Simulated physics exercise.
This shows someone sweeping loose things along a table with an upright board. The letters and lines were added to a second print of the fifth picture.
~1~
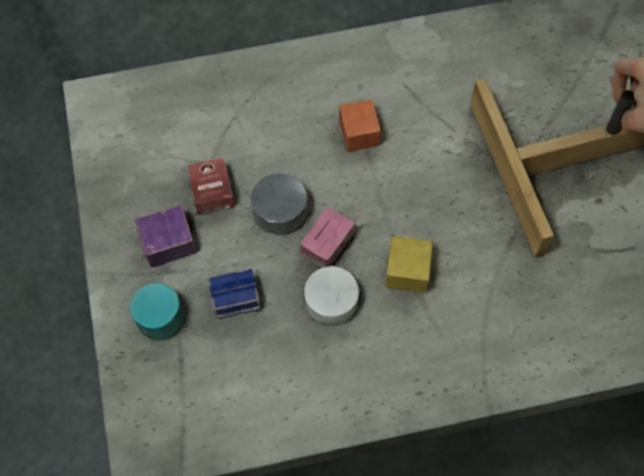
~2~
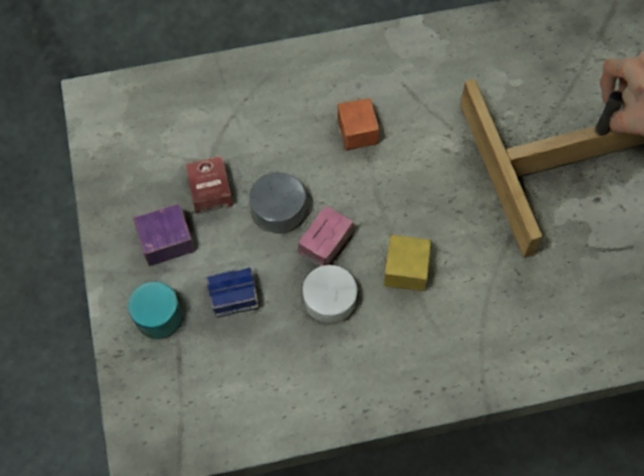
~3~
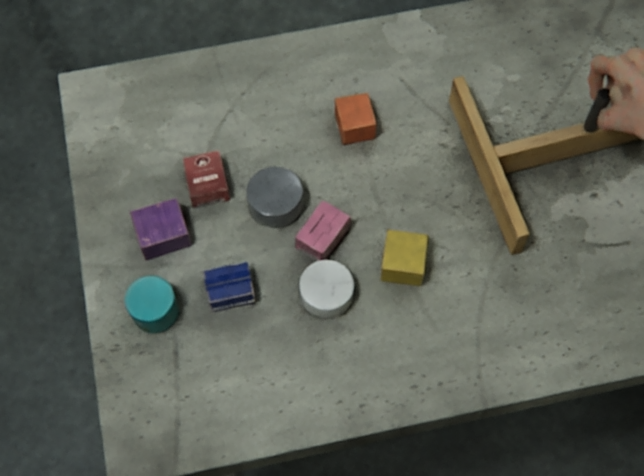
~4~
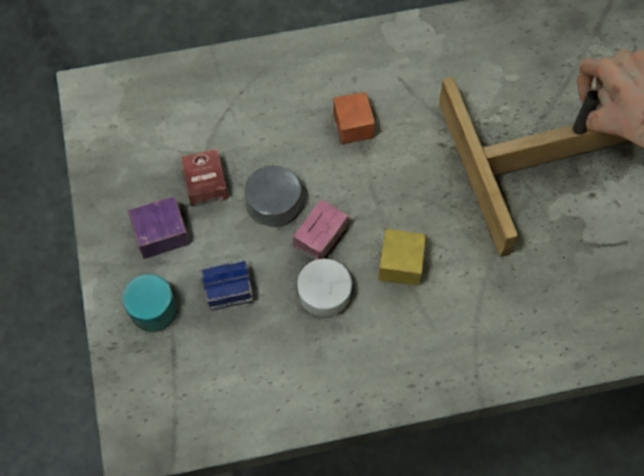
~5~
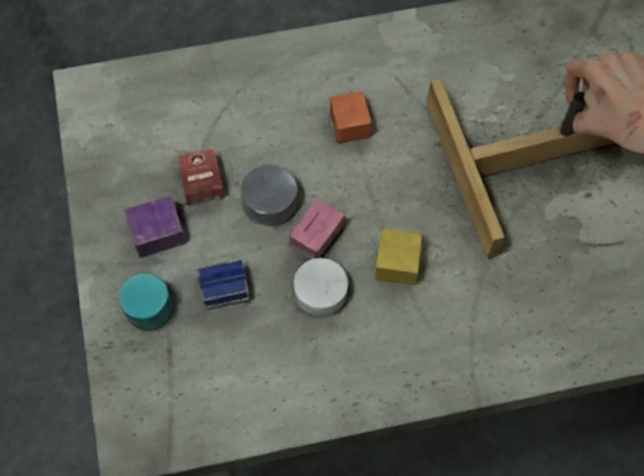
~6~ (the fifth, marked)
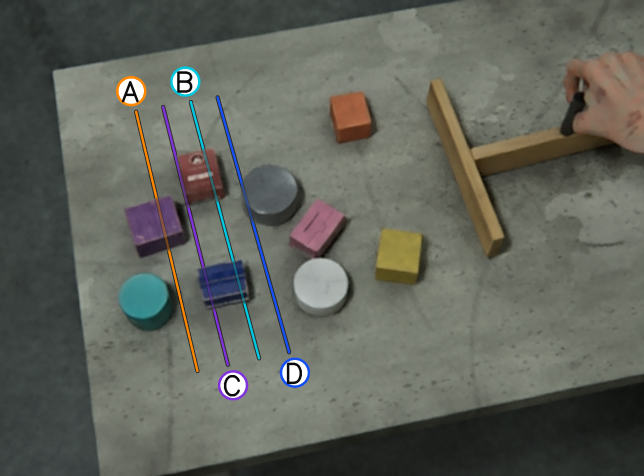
In this clip, a hand holding a black-handled wooden T-shaped board slides it slowly leftward across a grey table, while the scattered blocks, packets and round containers to its left stay in place relative to the tabletop, untouched.
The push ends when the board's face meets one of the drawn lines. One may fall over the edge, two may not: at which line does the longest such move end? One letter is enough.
The farthest such stop is A.
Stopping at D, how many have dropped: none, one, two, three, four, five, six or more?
By then, none.
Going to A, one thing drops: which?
The turquoise tub goes over.
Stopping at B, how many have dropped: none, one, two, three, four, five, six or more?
The count is none.
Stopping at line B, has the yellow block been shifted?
Yes.
On the copy, A at (165, 233); B at (223, 222); C at (193, 227); D at (251, 217).
On A. First, board (360, 175); orange block (313, 125); white tin (314, 290).
Then, board (251, 196); blue box (189, 279); red box (174, 180).
Finally, board (164, 212); turquoise tub over the edge; purple block (82, 247); one fallen.
By contrast, B is within the limit but short; C is within the limit but short; D is within the limit but short.
